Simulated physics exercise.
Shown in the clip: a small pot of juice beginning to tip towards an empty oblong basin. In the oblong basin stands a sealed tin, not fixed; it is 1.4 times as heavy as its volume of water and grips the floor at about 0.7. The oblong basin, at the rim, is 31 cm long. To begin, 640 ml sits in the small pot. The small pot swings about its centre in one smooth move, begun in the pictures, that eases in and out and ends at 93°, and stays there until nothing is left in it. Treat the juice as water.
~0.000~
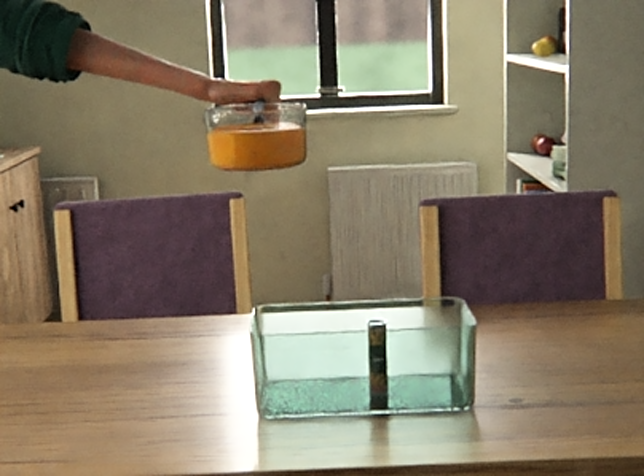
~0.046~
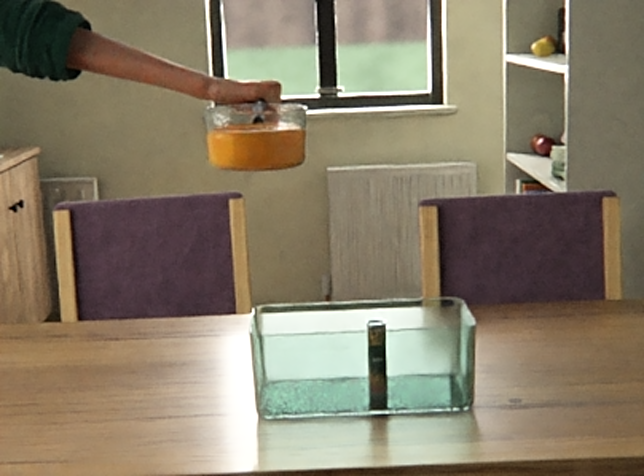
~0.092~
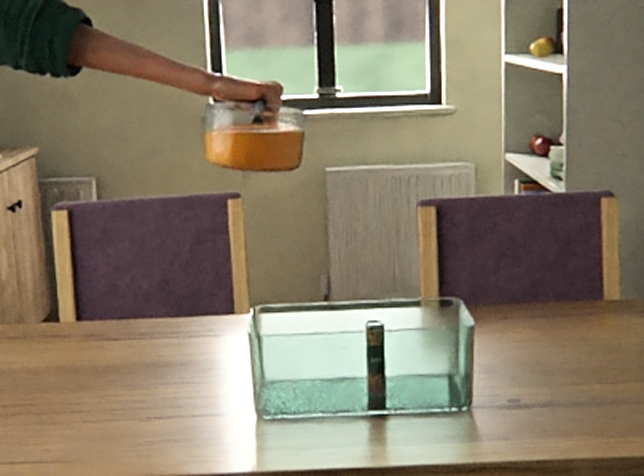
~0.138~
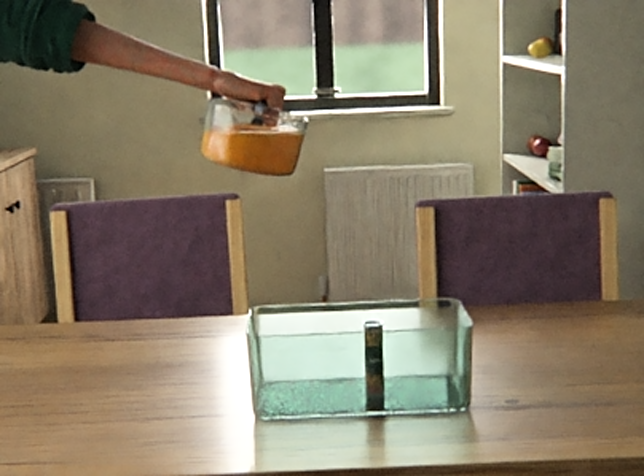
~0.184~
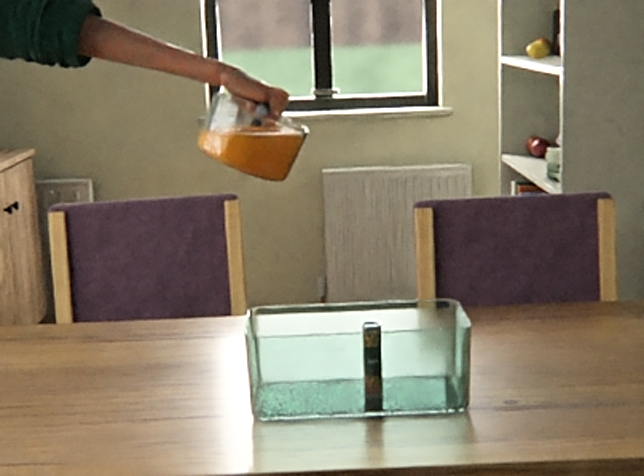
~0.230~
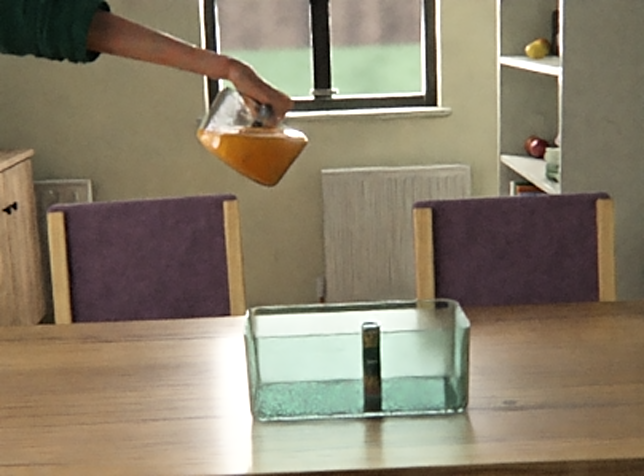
An arm in a dark green sleeve reaches in from the left, holding a small clear pot of orange juice above a wooden table, seen from the front at roughly table height. On the table sits a greenish glass oblong basin with a dark upright tin, before two purple chairs, a window and shelves. The hand steadily tips the pot down to the right, the juice shifting towards its lower edge.
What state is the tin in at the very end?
Overturned.
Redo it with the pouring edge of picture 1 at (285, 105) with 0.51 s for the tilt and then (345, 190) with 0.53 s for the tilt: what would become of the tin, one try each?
Run one: It tumbles. Run two: It does not tip.
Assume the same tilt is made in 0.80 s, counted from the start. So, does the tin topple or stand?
Then the tin does not tip.
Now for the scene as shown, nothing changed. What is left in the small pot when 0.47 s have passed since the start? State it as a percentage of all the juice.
At that time about 38 in a hundred parts are still held.
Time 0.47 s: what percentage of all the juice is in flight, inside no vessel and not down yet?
Share: Roughly 60 per cent.
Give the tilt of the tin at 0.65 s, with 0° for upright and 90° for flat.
About 0 degrees from upright.
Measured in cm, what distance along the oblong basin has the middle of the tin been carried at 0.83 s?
Around 1 cm.
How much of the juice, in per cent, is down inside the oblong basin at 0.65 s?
I'd put it at roughly 60 per cent.
By 0.47 s the tilt is 90° and 39 per cent is still to pour; the tin stands where it began.
By 0.65 s the tilt is 93° and 15 per cent is still to pour; the tin stands where it began.
By 0.83 s the tilt is 93° and 5 per cent is still to pour; the tin leans 6°.
By 1.03 s the tilt is 93° and 2 per cent is still to pour; the tin leans 27°.
At rest the tin lies on its side.
